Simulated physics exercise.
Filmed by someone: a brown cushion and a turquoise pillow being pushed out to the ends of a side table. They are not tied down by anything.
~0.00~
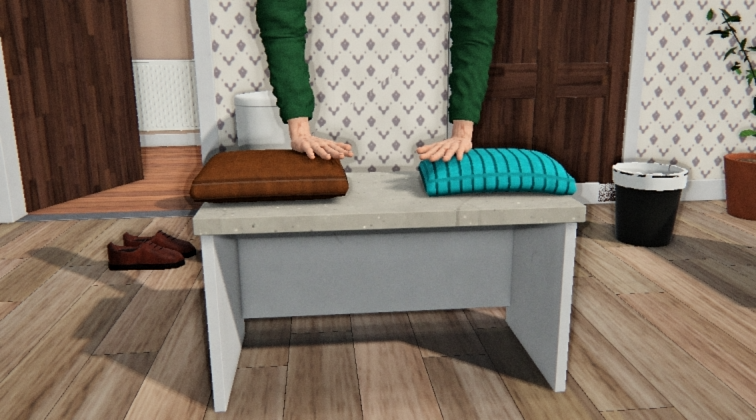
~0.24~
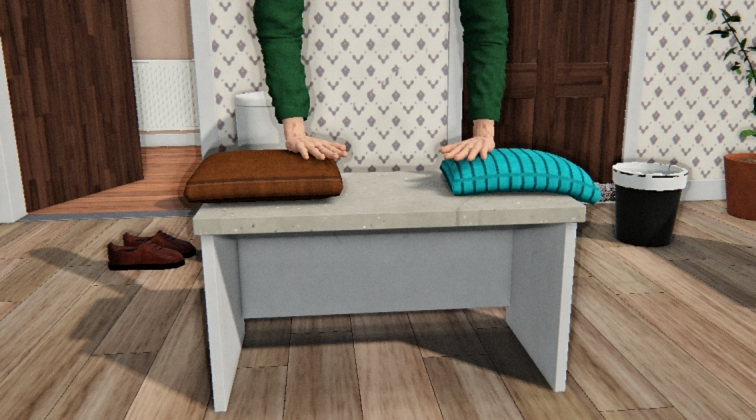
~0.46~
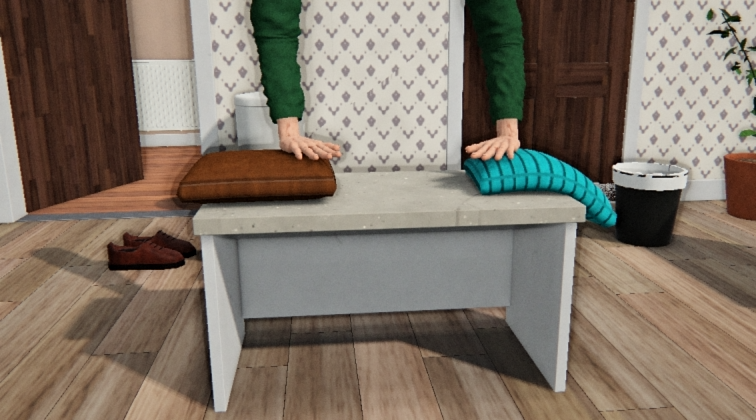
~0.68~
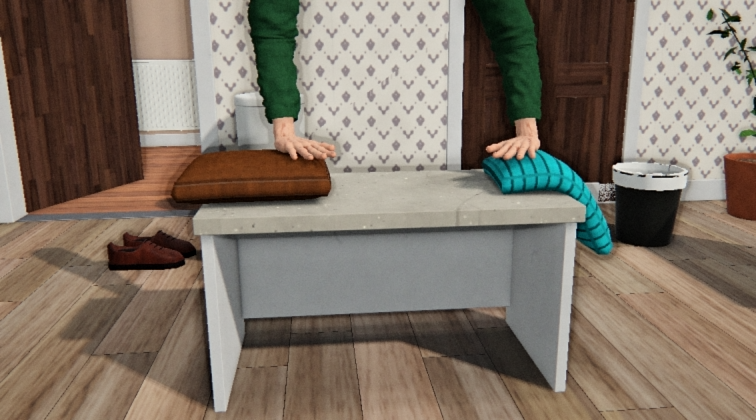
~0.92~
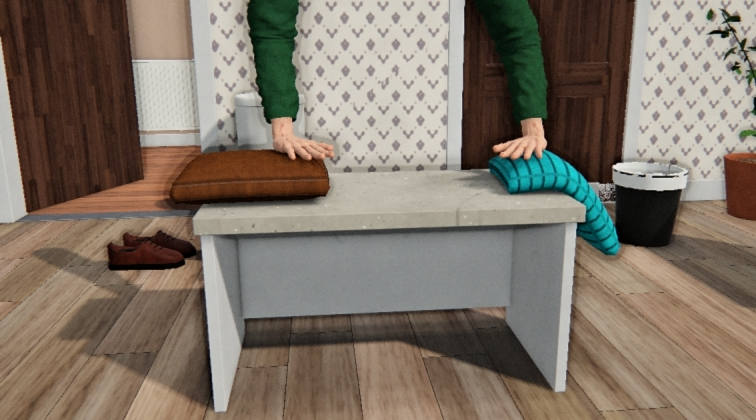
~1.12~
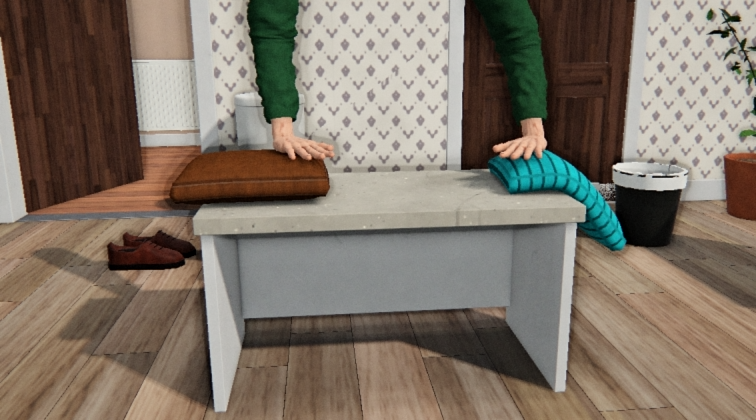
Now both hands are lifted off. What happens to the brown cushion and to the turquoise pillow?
My prediction: My guess is the brown cushion sticks around. My guess is the turquoise pillow won't hang around.
After 1.44 s, cushion as it was left; pillow falling near (571, 230).
After 1.72 s, cushion as it was left; pillow on the floor near (609, 336).
In the end, cushion as it was left; pillow on the floor near (627, 334). The brown cushion holds its place and the turquoise pillow slumps off the end.
